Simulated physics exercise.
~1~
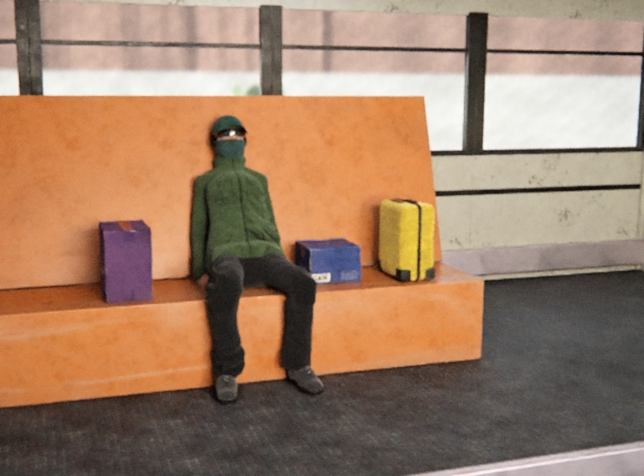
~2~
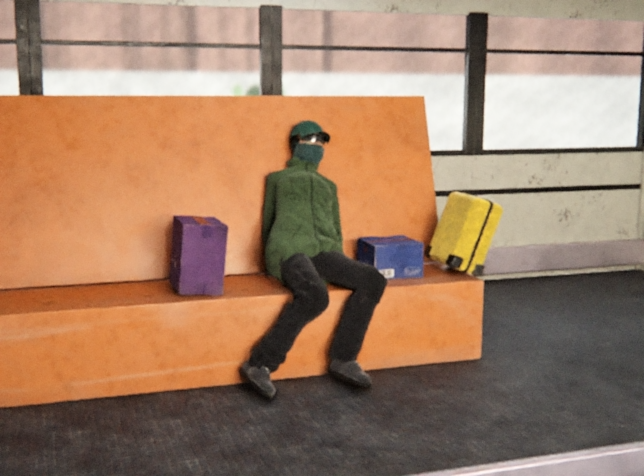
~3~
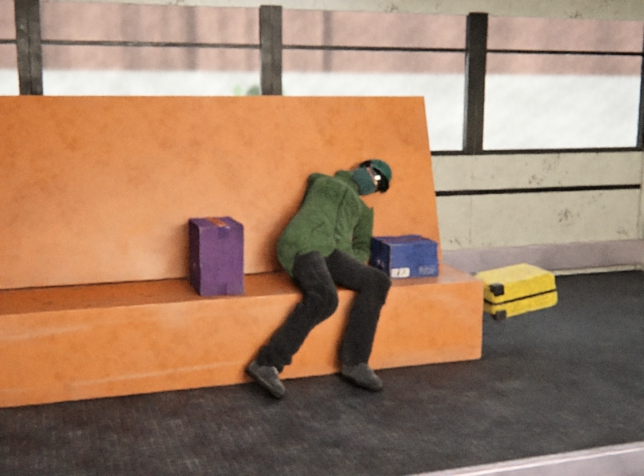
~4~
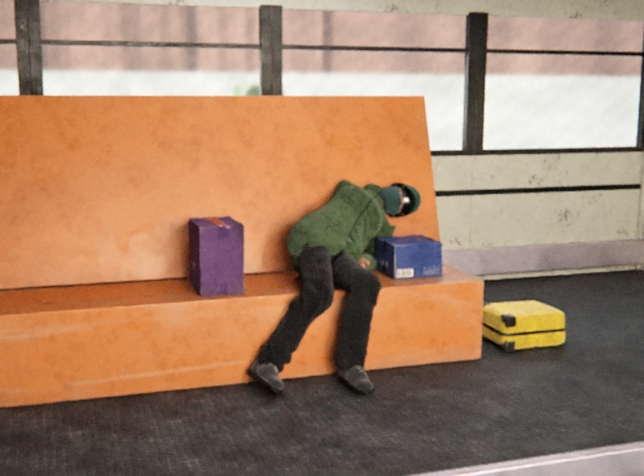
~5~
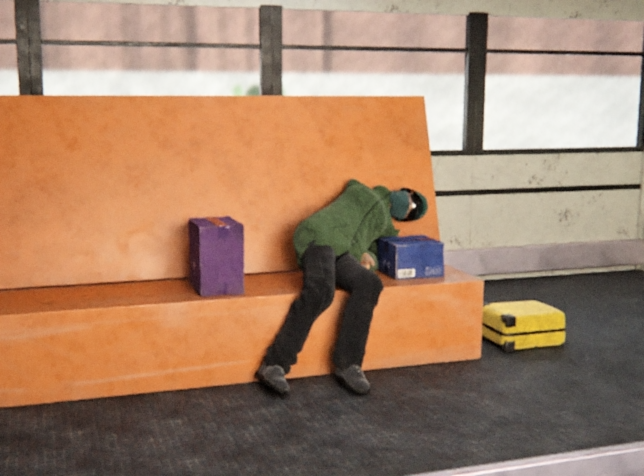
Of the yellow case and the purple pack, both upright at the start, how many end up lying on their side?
One of them does. The yellow case ends on its side on the floor, while the purple pack stays upright on the bench.
